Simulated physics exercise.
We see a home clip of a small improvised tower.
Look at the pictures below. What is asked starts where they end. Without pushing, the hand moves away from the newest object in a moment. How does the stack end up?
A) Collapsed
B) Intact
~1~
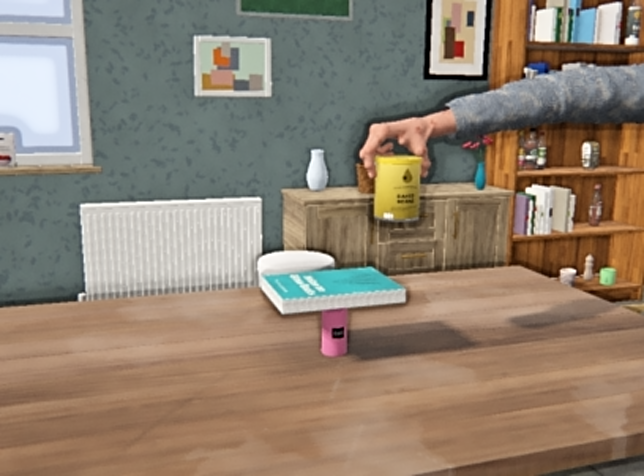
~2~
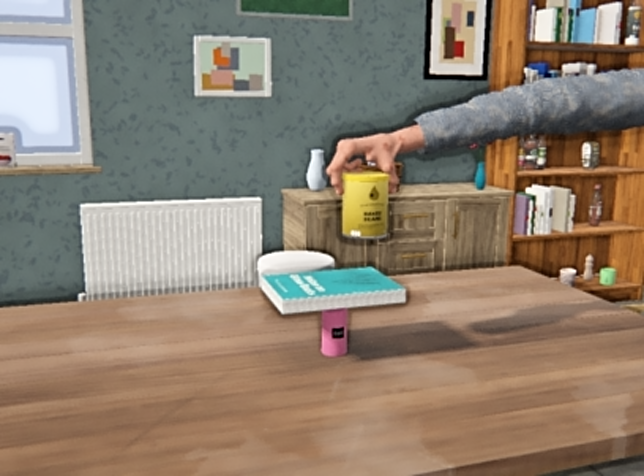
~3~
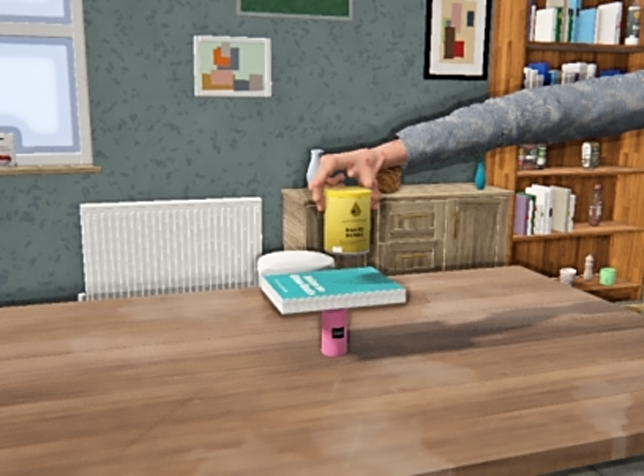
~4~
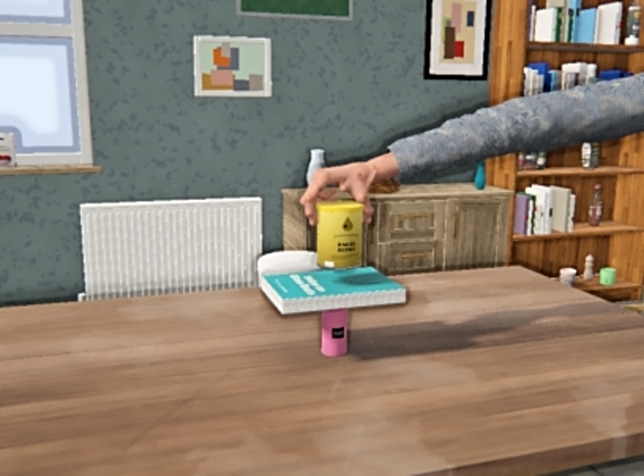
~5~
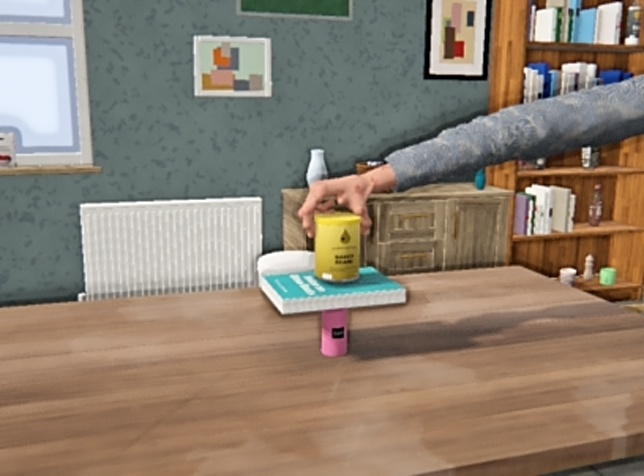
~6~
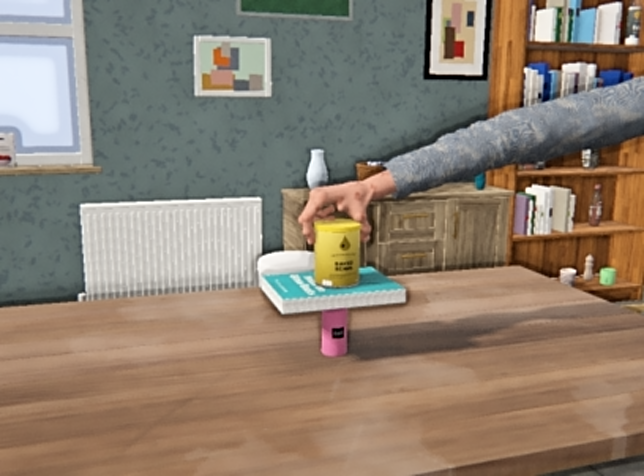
The answer is B.
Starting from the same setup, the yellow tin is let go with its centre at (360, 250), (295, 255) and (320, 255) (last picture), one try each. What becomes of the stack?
Outcomes in order: Stands, then falls, then stands.
Then, 0.50 s later than the last frame, all is still.
Then, 1.30 s later than the last frame, yellow tin resting near (337, 254).
When it is over, all 3 as before. End places, in pixels of the last picture, yellow tin near (337, 254). The stack holds.
